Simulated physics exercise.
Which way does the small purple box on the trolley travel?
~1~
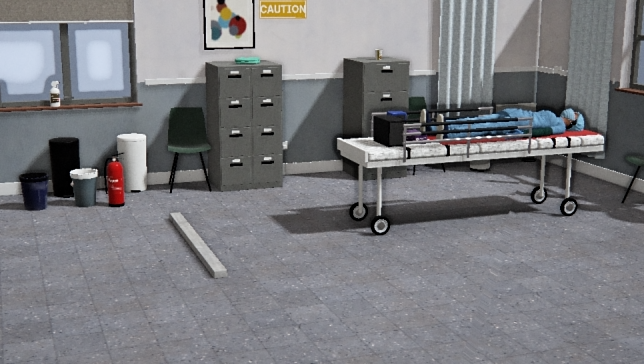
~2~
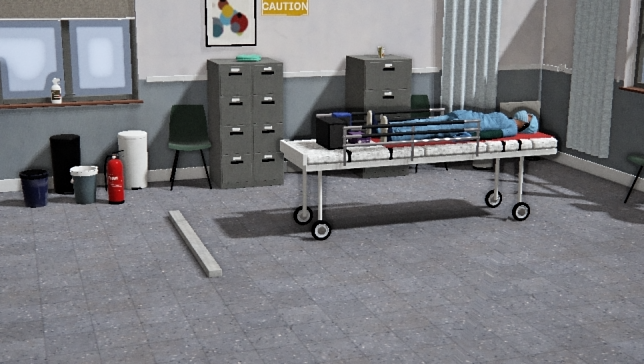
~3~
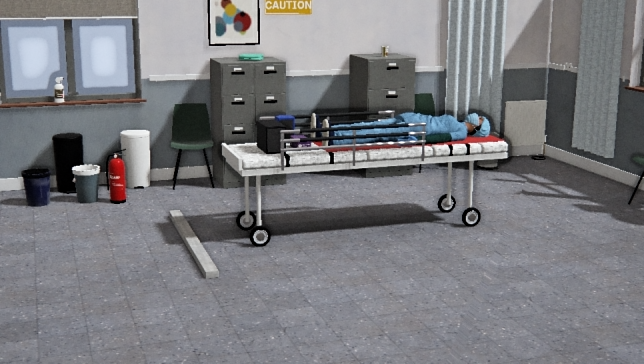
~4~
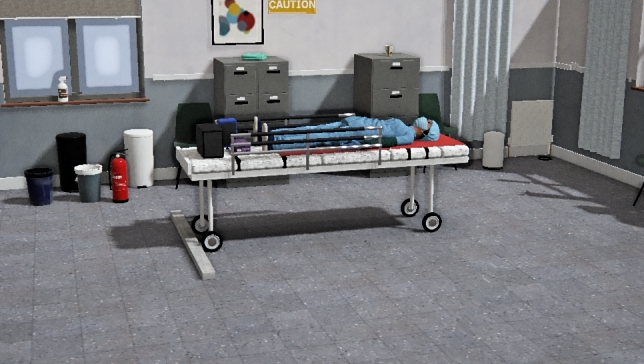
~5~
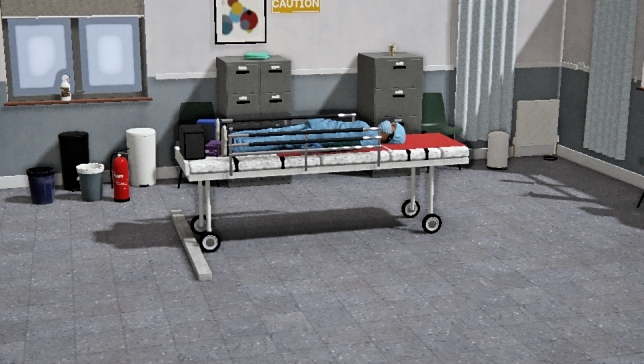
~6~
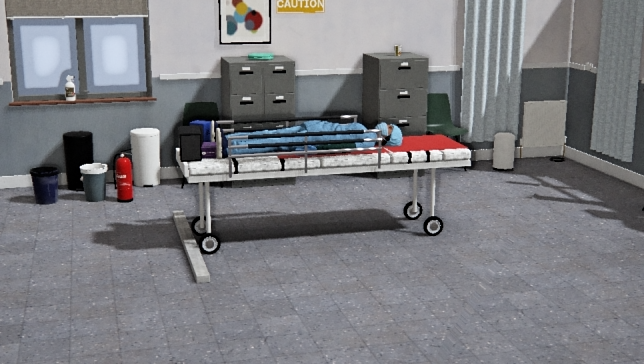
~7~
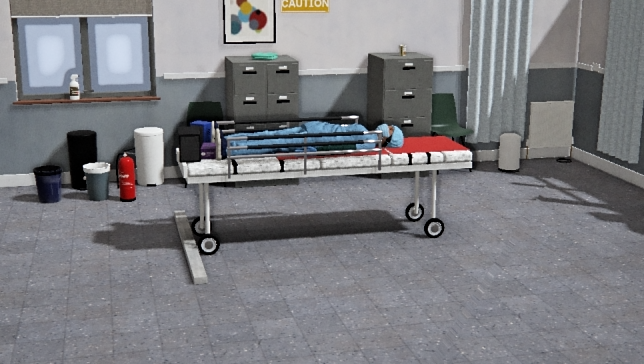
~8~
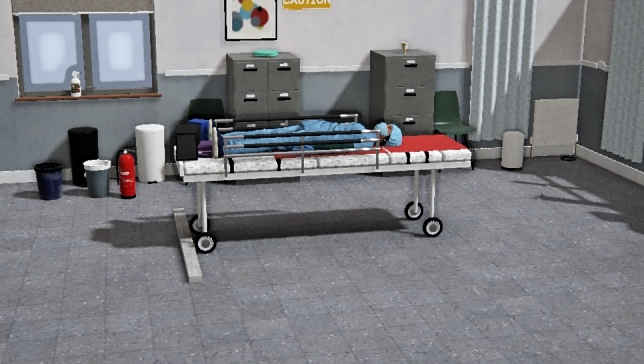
The purple box moves to the left, riding with the trolley and then shifting a little further that way after the trolley stops at the sill.
Wheeled trolley rolling left and stopping at a floor sill, the patient in blue sliding on feet first, everything staying aboard.
